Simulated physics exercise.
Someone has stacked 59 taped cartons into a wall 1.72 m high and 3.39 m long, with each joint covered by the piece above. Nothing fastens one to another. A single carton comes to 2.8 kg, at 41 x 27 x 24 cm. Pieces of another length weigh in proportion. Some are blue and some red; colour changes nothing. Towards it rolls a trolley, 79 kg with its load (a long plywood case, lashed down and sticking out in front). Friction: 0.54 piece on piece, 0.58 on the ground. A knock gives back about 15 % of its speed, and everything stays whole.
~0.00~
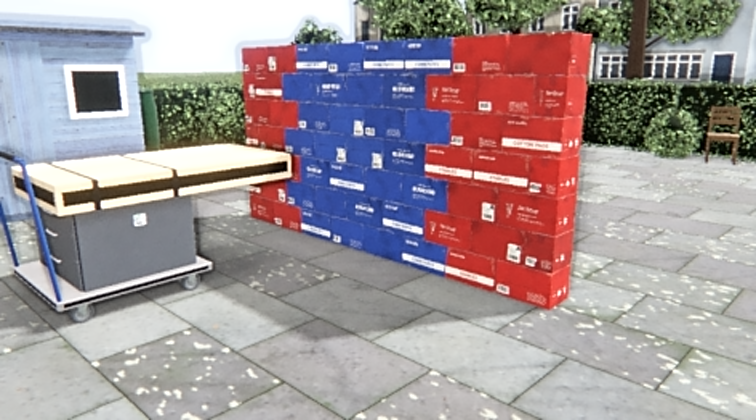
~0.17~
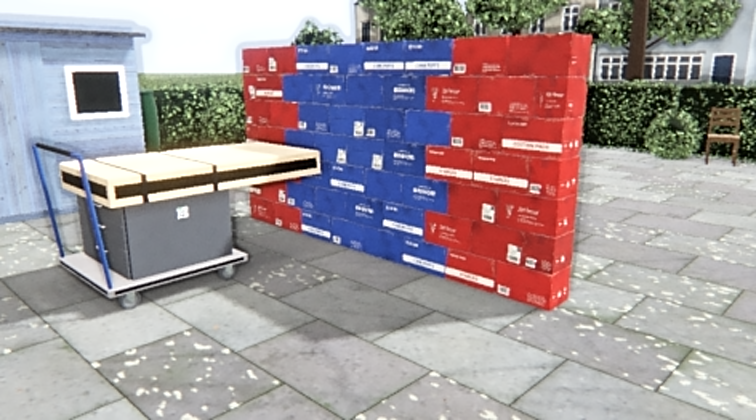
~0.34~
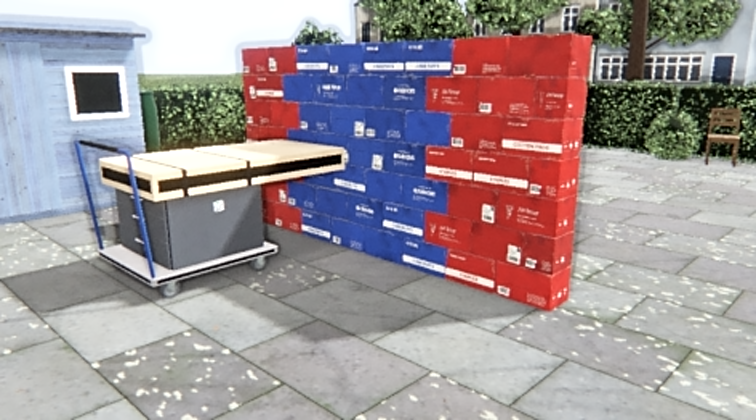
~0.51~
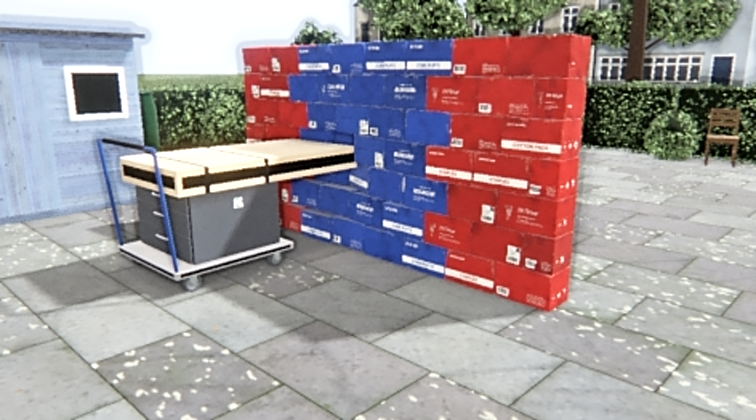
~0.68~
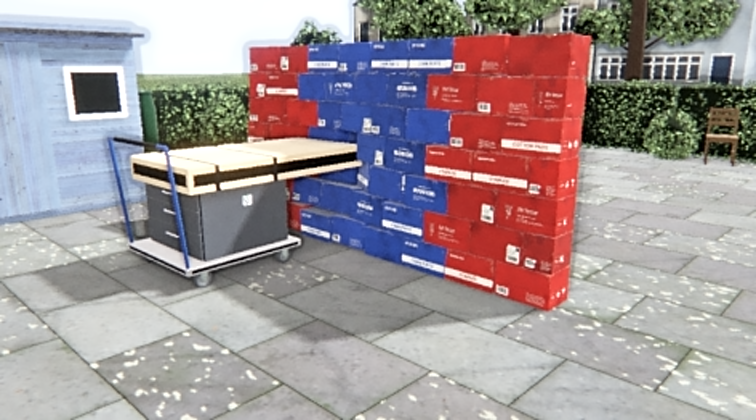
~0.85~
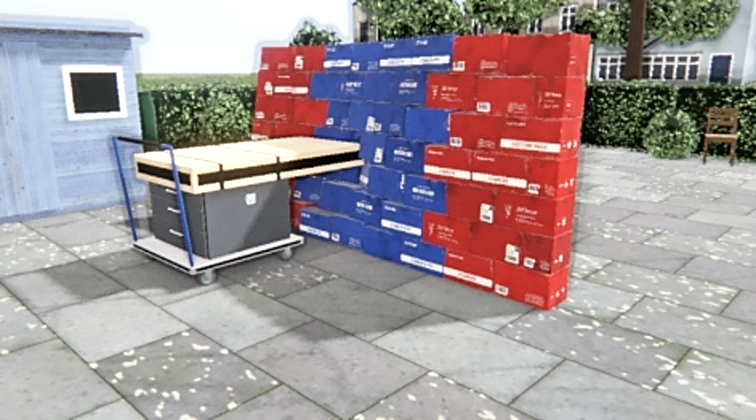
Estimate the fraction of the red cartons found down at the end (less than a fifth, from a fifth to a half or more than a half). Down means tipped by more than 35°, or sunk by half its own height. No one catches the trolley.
It comes to from a fifth to a half.
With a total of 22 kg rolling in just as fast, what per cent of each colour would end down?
In that case red 0, blue 0 per cent.
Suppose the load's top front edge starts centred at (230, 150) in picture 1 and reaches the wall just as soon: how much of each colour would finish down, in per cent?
Then red 30, blue 60 per cent.
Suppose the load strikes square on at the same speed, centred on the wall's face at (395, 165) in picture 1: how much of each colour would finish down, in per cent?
In that case red 20, blue 70 per cent.
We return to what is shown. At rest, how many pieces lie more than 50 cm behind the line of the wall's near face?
Some 28 pieces.
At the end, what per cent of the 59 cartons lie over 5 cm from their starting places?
50 per cent.
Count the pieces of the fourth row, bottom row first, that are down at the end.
5 from that row.
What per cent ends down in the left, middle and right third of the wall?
Left 90, middle 60, right 0 per cent.
After 1.04 s, load 35 cm past the wall's line, still rolling; none of the 31 red cartons down (0 of 59 in all colours); top red carton 22 mm from its place; top blue carton 18° from how it stood.
After 1.30 s, load 39 cm past the wall's line, still rolling; 12 of the 31 red cartons down (30 of 59 in all colours); top red carton unmoved; top blue carton 36° from how it stood, 16 cm lower.
After 1.56 s, load 41 cm past the wall's line, still rolling; 12 of the 31 red cartons down (30 of 59 in all colours); top red carton unmoved; top blue carton 63° from how it stood, 70 cm lower.
After 1.96 s, load 42 cm past the wall's line, stopped; 12 of the 31 red cartons down (30 of 59 in all colours); top red carton unmoved; top blue carton on its side.
In the end (3.5 s), load 42 cm past the wall's line, stopped; 12 of the 31 red cartons down (30 of 59 in all colours); top red carton unmoved; top blue carton on its side. That is 39 per cent. From the last view, middles, top red carton near (488, 57), top blue carton near (562, 218).
